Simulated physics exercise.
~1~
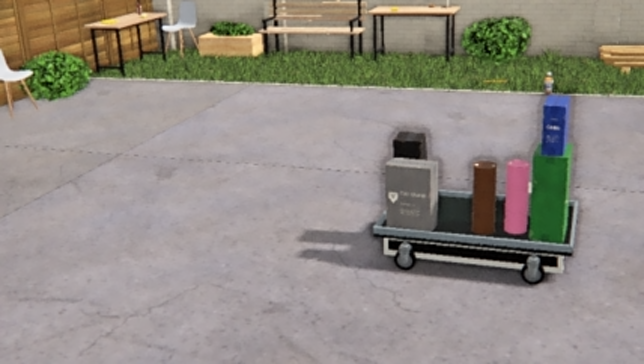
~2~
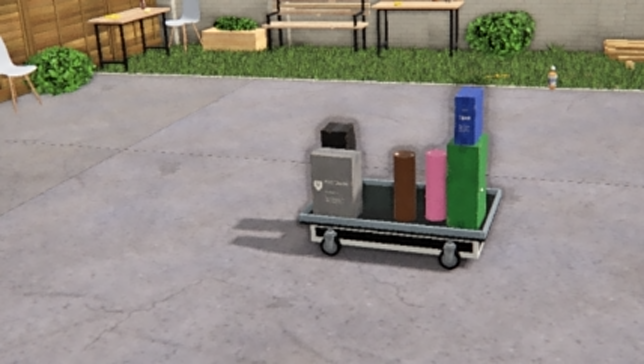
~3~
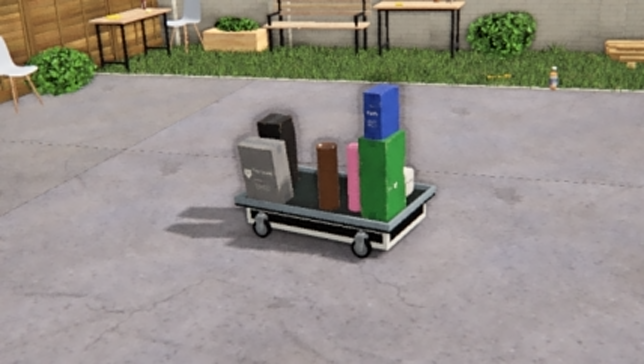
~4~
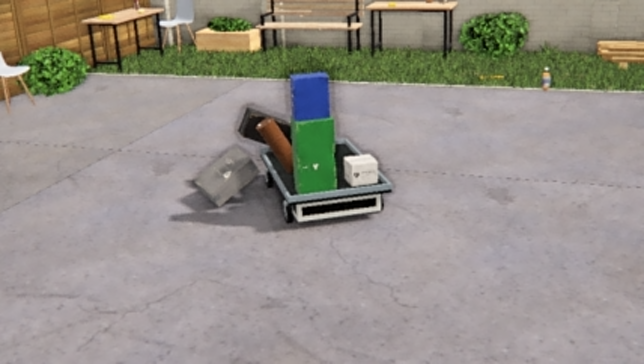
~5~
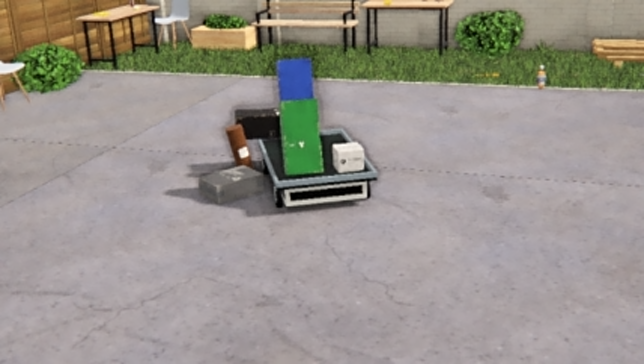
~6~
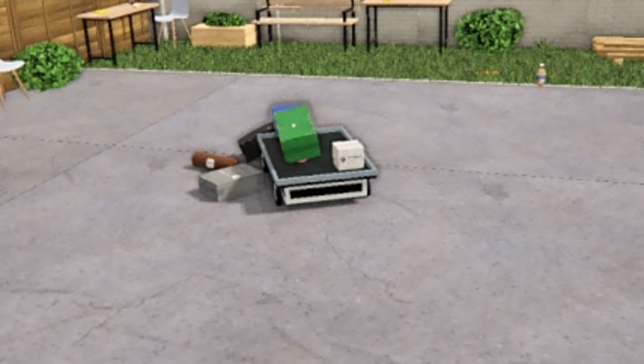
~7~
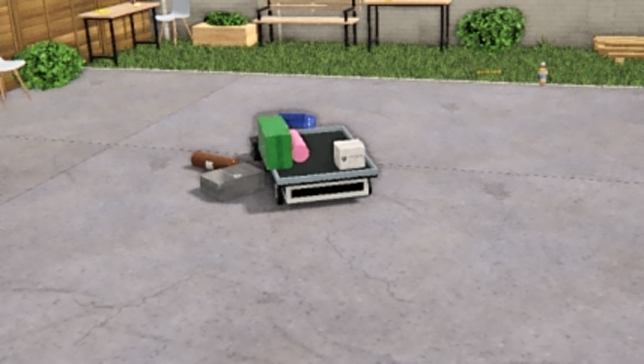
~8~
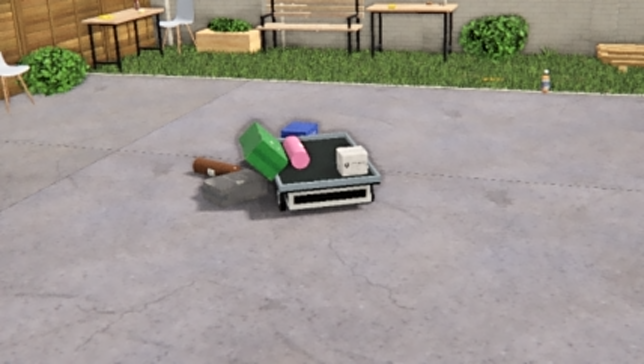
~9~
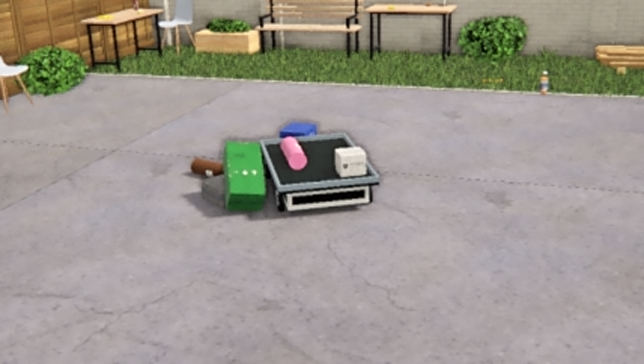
A flat cart loaded with boxes and canisters rolled left across a paved yard, turned and stopped, spilling the grey, black, green and blue boxes and brown canister onto the ground, while the toppled pink canister and a white parcel stayed aboard.
